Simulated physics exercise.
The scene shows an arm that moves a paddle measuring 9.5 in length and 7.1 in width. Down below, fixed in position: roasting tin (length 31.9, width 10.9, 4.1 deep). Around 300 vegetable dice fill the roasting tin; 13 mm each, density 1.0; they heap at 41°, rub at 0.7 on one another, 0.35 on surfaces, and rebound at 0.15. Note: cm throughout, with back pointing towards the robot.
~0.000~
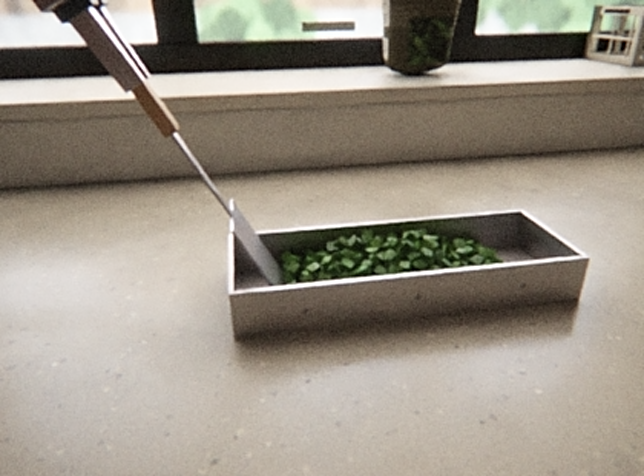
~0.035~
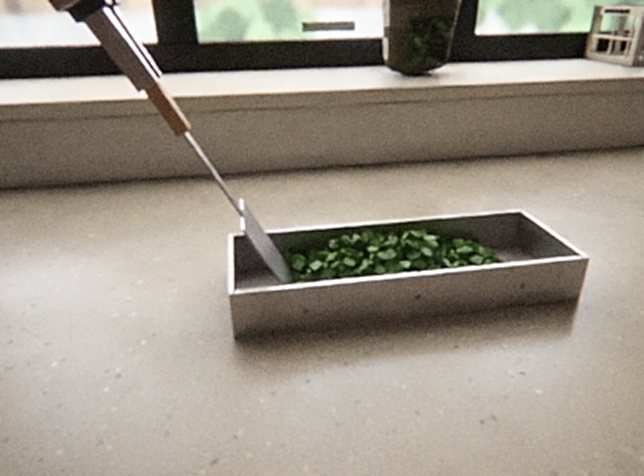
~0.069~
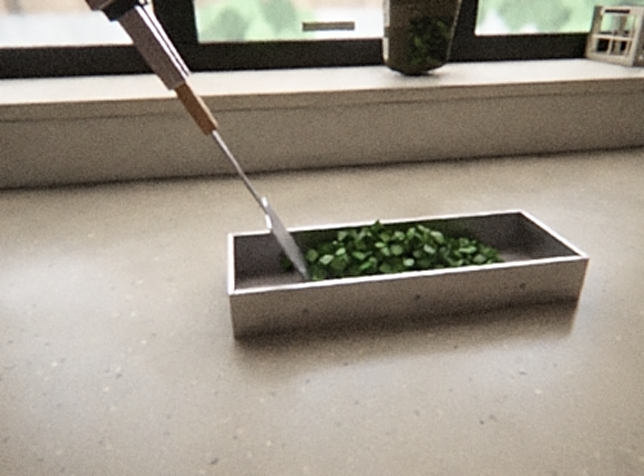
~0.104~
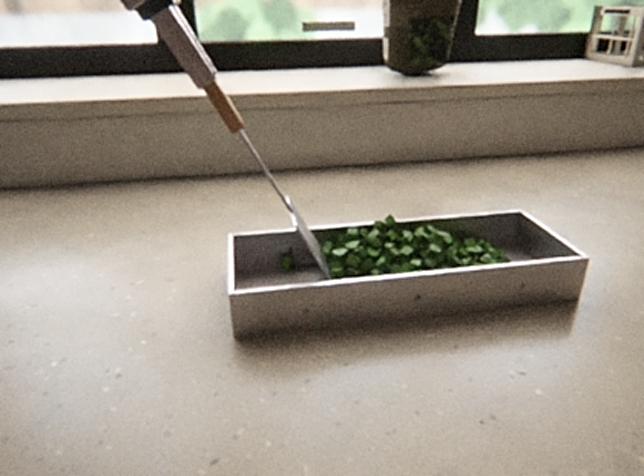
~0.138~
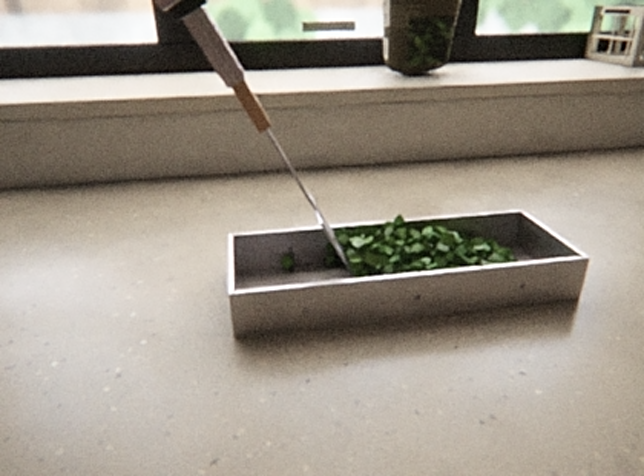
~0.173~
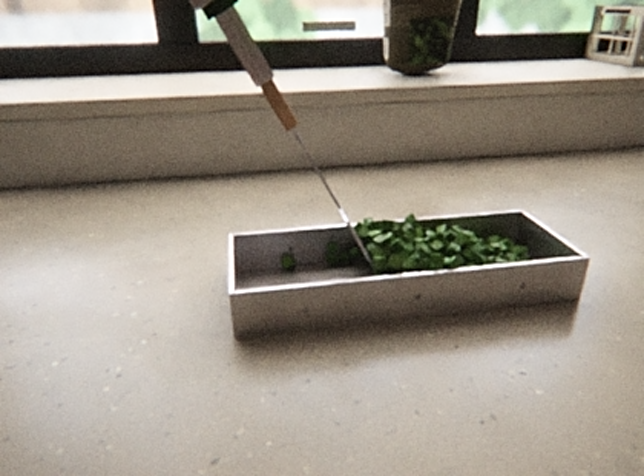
A paddle on an arm pushes chopped green vegetables rightward through a grey rectangular tin.
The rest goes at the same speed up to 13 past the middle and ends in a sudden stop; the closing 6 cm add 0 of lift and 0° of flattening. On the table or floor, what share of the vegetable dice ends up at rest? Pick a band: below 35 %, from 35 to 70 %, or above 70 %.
From 35 to 70 %.
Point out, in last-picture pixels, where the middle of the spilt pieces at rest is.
About (571, 262).
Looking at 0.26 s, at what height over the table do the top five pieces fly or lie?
8 cm.
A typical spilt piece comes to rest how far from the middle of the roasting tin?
20 cm or so.
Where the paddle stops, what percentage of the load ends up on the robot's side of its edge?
I'd put it at around 35 in a hundred.
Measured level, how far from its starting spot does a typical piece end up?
The figure is about 14 cm.
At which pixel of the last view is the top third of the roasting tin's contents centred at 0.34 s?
It is centred at about (482, 215).
After 0.26 s, sloping 62°, highest piece 8 above the table; 297 in the roasting tin.
After 0.34 s, sloping 62°, highest piece 10 above the table; 282 in the roasting tin, 15 on the blade or in flight.
After 0.58 s, sloping 62°, highest piece 7 above the table; 160 in the roasting tin, 128 on the table or floor, 9 on the blade or in flight.
After 1.63 s, sloping 62°, highest piece 6 above the table; 157 in the roasting tin, 140 on the table or floor.
In the end, 157 in the roasting tin, 140 on the table or floor. That is 47 % on the table or floor.
